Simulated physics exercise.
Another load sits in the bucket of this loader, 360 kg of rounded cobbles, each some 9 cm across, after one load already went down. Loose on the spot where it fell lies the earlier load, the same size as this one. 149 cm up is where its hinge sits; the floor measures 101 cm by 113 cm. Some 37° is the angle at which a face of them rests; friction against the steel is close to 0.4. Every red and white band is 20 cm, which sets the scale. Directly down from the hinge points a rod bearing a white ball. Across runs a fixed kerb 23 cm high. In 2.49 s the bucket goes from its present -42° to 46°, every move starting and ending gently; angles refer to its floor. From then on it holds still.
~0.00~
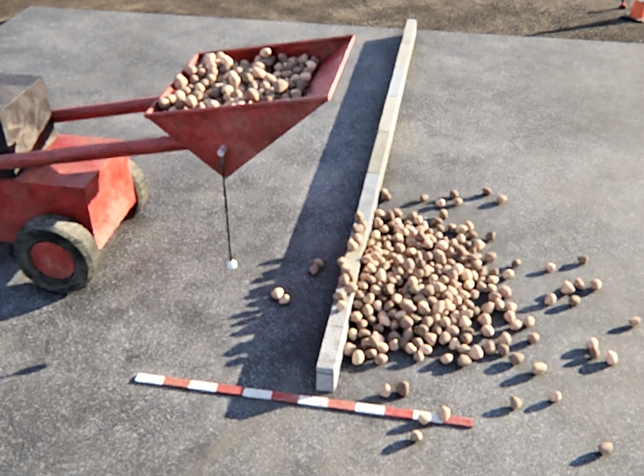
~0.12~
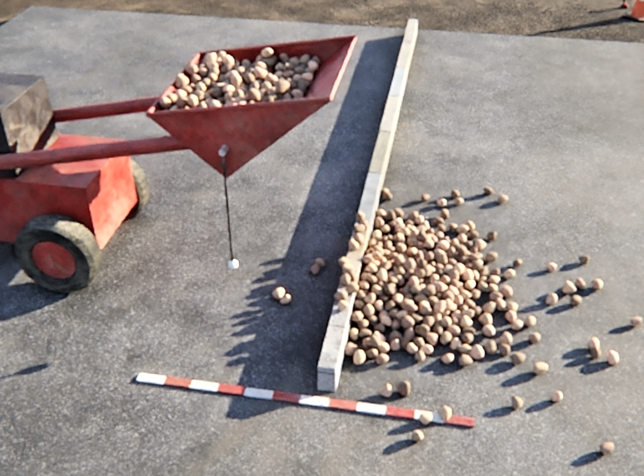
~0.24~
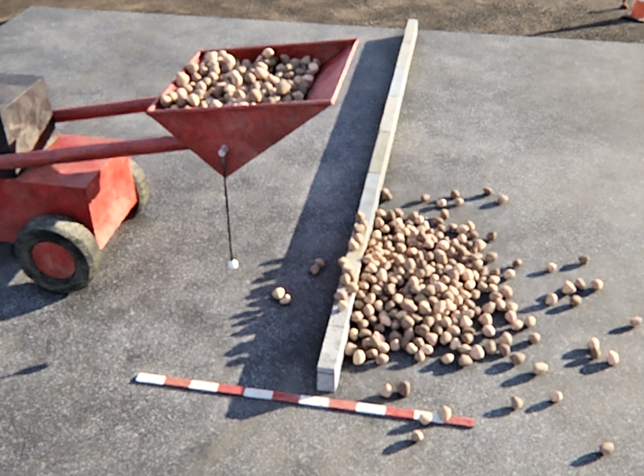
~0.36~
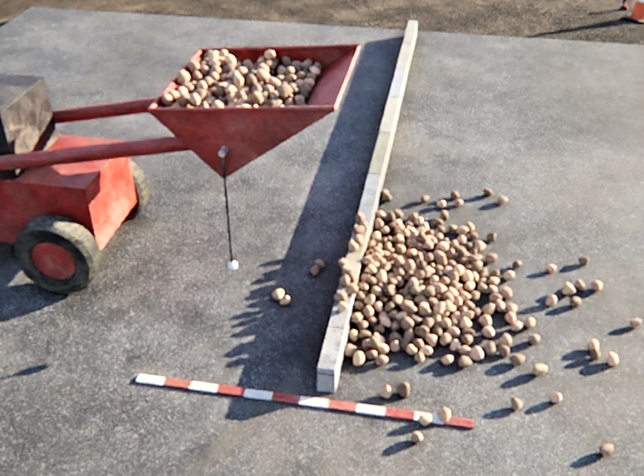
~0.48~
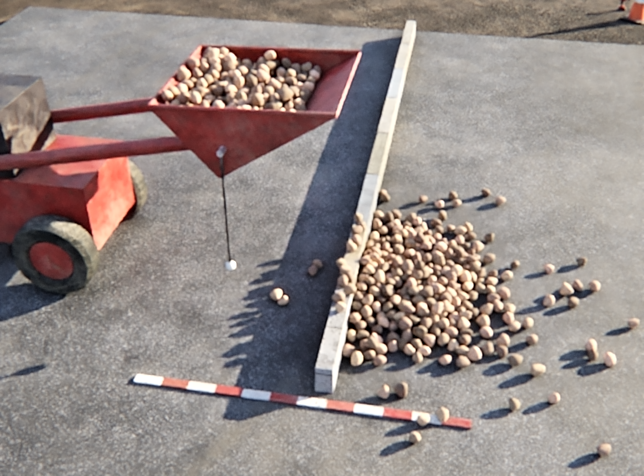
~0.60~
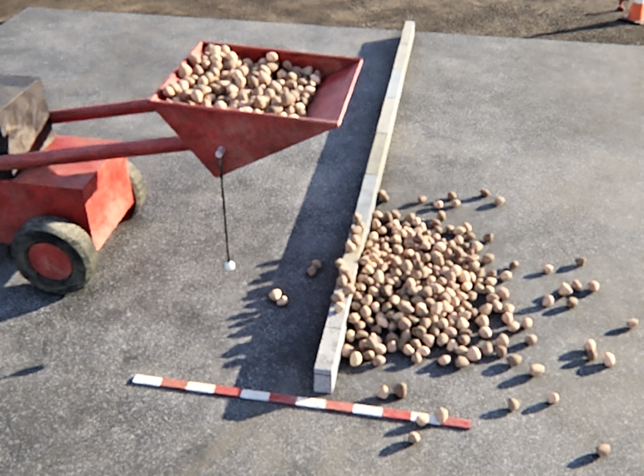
On a sunlit paved yard, a red loader's raised bucket of brown lumps slowly tilted, its right edge dipping slightly as the load shifted a little, while the heap beside the pale kerb stayed still.
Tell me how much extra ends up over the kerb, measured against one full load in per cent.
The extra comes to about 61 percent of a load.
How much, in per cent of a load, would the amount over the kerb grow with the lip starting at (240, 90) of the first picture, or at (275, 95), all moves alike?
First place about 0 %, second about 5 %.
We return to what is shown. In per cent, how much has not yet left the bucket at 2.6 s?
0 %.
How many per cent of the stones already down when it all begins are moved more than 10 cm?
Roughly 5 % of them.
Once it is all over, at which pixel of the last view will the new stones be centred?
In the last view, somewhere near (371, 270).
After 1.9 s the floor is at 32°; in per cent of one load, 95 in the bucket, 9 on this side of the kerb, 96 over the kerb; the foremost stones are at (619, 339).
After 2.6 s the floor is at 46°; in per cent of one load, 2 in the bucket, 53 on this side of the kerb, 145 over the kerb; the foremost stones are at (619, 339).
After 2.9 s the floor is at 46°; in per cent of one load, 0 in the bucket, 44 on this side of the kerb, 156 over the kerb; the foremost stones are at (619, 339).
After 5.6 s the floor is at 46°; in per cent of one load, 0 in the bucket, 44 on this side of the kerb, 156 over the kerb; the foremost stones are at (619, 339). Net gain over the kerb, 61.
